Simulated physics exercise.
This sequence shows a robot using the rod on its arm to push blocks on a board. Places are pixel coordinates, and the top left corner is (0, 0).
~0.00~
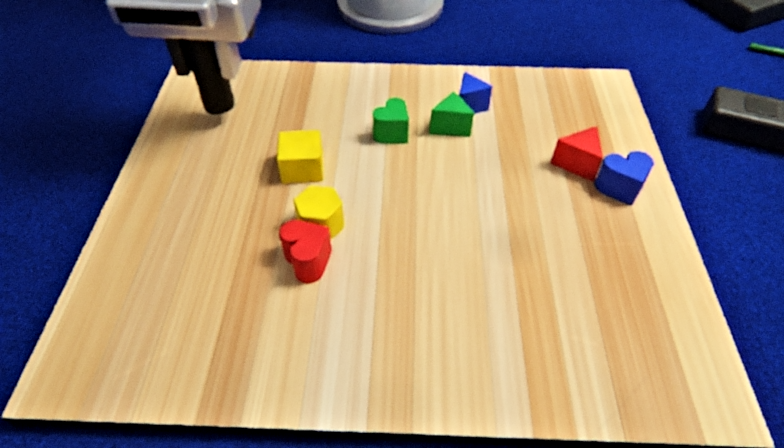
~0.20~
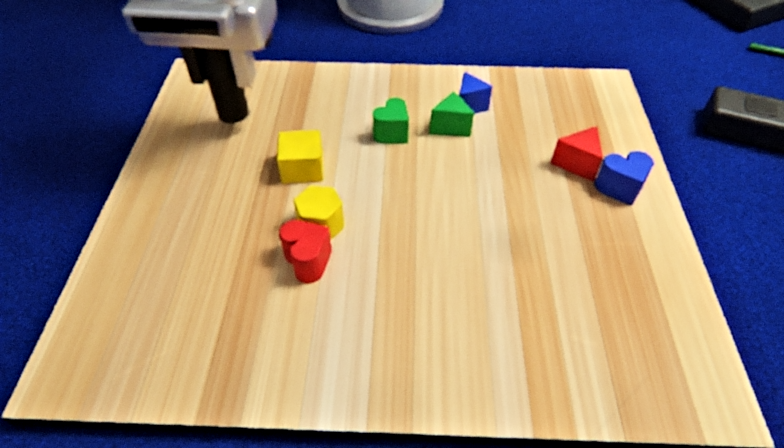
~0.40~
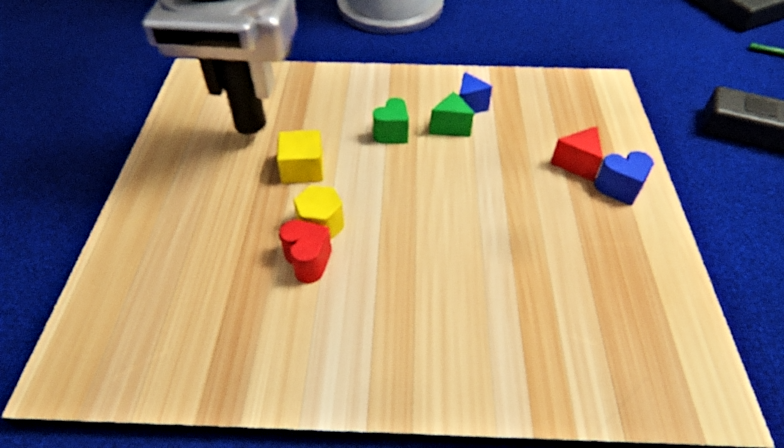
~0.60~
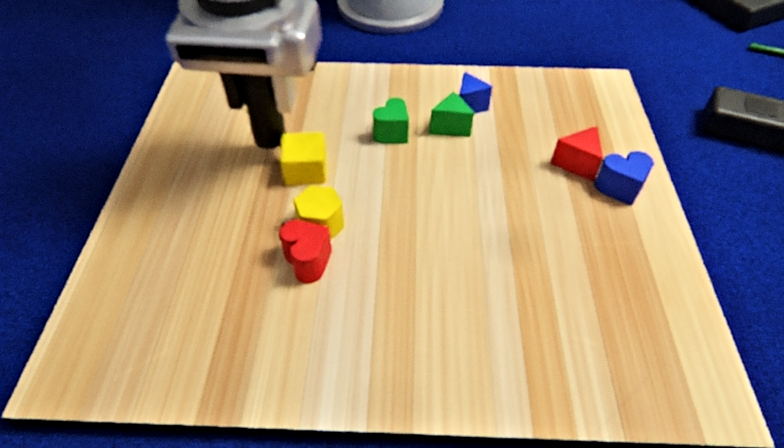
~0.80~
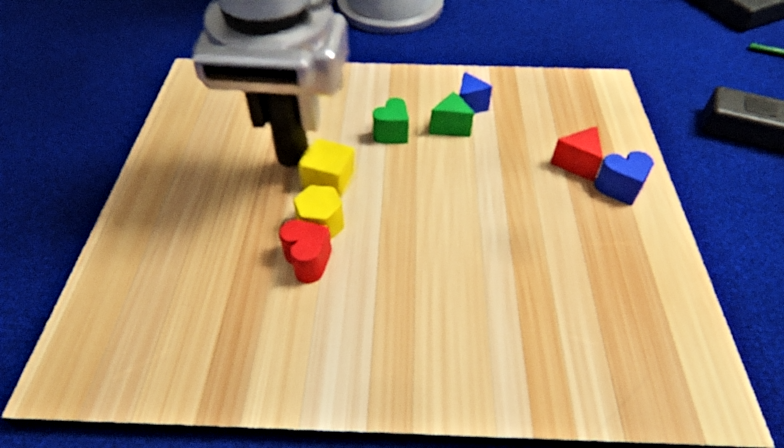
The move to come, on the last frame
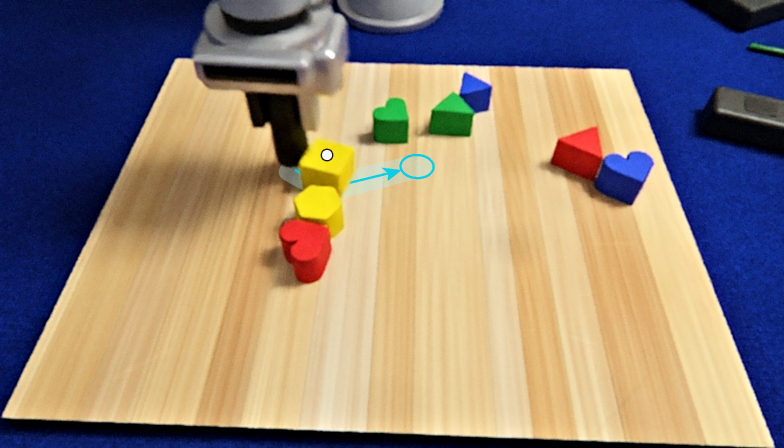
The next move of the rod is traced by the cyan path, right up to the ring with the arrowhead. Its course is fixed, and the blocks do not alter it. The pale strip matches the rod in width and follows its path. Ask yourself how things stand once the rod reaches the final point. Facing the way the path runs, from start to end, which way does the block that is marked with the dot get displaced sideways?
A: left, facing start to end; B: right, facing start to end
Answer: B.
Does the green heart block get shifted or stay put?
Once the rod is done, the green heart block remains in the old spot.
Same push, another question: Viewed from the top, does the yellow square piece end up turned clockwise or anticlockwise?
Twists clockwise.
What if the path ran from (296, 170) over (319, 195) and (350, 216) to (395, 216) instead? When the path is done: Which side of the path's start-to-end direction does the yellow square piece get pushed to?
Slides left.
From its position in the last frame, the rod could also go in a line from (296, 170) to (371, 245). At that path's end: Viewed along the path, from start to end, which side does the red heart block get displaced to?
That's a shift to the right.
Path on the board, from (296, 170) over (333, 184) and (376, 176) to (417, 166); the dot is on the yellow square piece.
The first path, step by step. One third of the way, rod (333, 170); yellow square piece (370, 167).
Two thirds of the way, rod (376, 162); yellow square piece (407, 170), turned 25° clockwise.
At the end, rod (418, 152); yellow hexagonal block in place; yellow square piece (417, 172), turned 45° clockwise; green heart block in place.
